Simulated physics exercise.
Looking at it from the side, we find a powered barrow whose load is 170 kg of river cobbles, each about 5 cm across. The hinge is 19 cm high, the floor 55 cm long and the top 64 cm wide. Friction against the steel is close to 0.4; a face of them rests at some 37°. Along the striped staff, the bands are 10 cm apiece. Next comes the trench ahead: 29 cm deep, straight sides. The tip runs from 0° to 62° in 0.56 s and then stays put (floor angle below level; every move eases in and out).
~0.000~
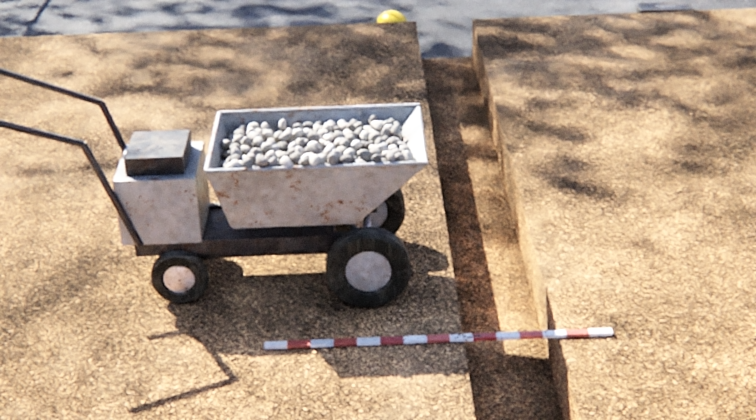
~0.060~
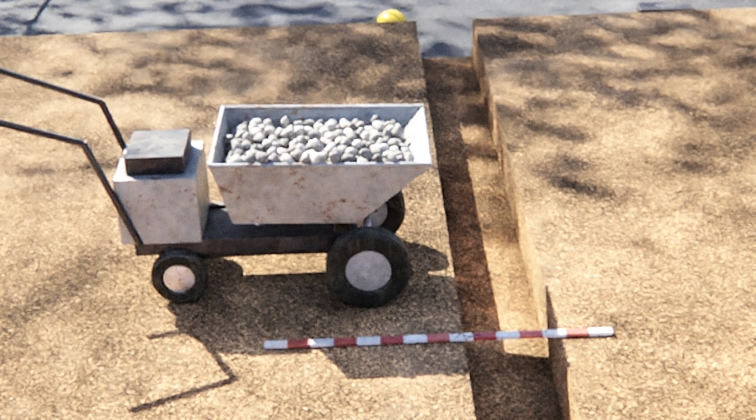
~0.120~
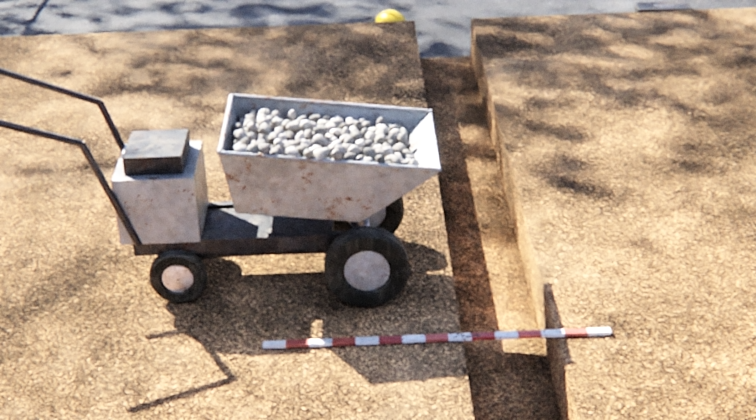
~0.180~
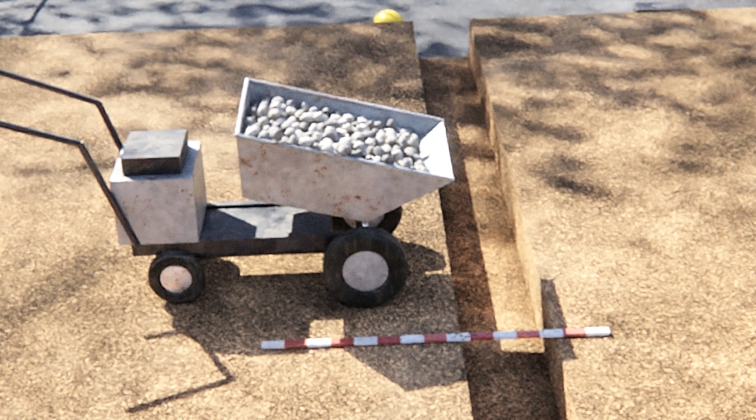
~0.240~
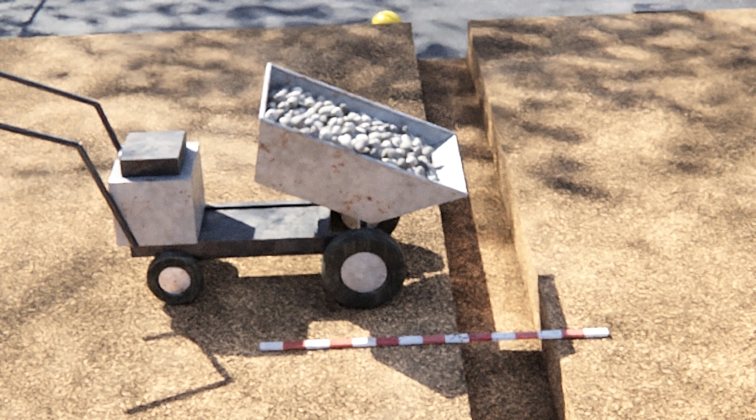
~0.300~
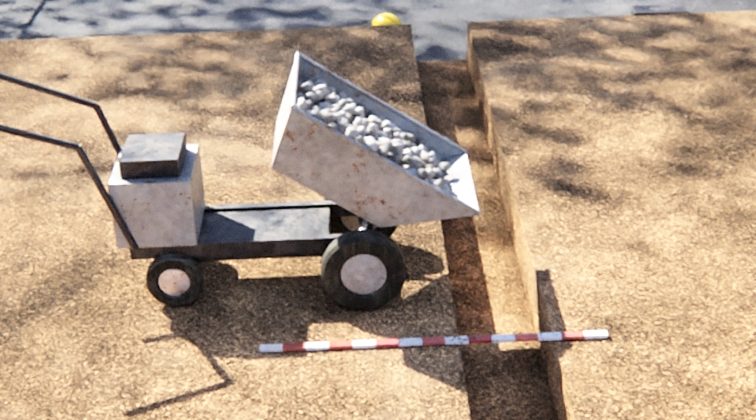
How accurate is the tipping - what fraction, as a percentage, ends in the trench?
Close to 51 in every hundred.
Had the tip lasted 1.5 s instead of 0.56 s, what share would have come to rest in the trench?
That works out at about 75 in a hundred.
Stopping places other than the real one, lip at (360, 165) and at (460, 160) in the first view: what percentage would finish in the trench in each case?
The first gives about 95 percent and the second about 25 percent.
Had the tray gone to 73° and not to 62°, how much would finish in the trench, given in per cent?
It comes out at about 55 percent.
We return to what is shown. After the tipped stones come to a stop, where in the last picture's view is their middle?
The stones end up centred near (529, 283).
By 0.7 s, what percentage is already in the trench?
Around 10 per cent of it.
After 0.4 s the floor is at 52°; 100 % in the tray; the foremost stones are at (471, 214).
After 0.7 s the floor is at 62°; 85 % in the tray, 12 % in the trench, 3 % past the trench; the foremost stones are at (555, 263).
After 1.0 s the floor is at 62°; 28 % in the tray, 26 % in the trench, 45 % past the trench; the foremost stones are at (713, 268).
After 3.0 s the floor is at 62°; 0 % in the tray, 51 % in the trench, 49 % past the trench; the foremost stones are past the picture's edge.
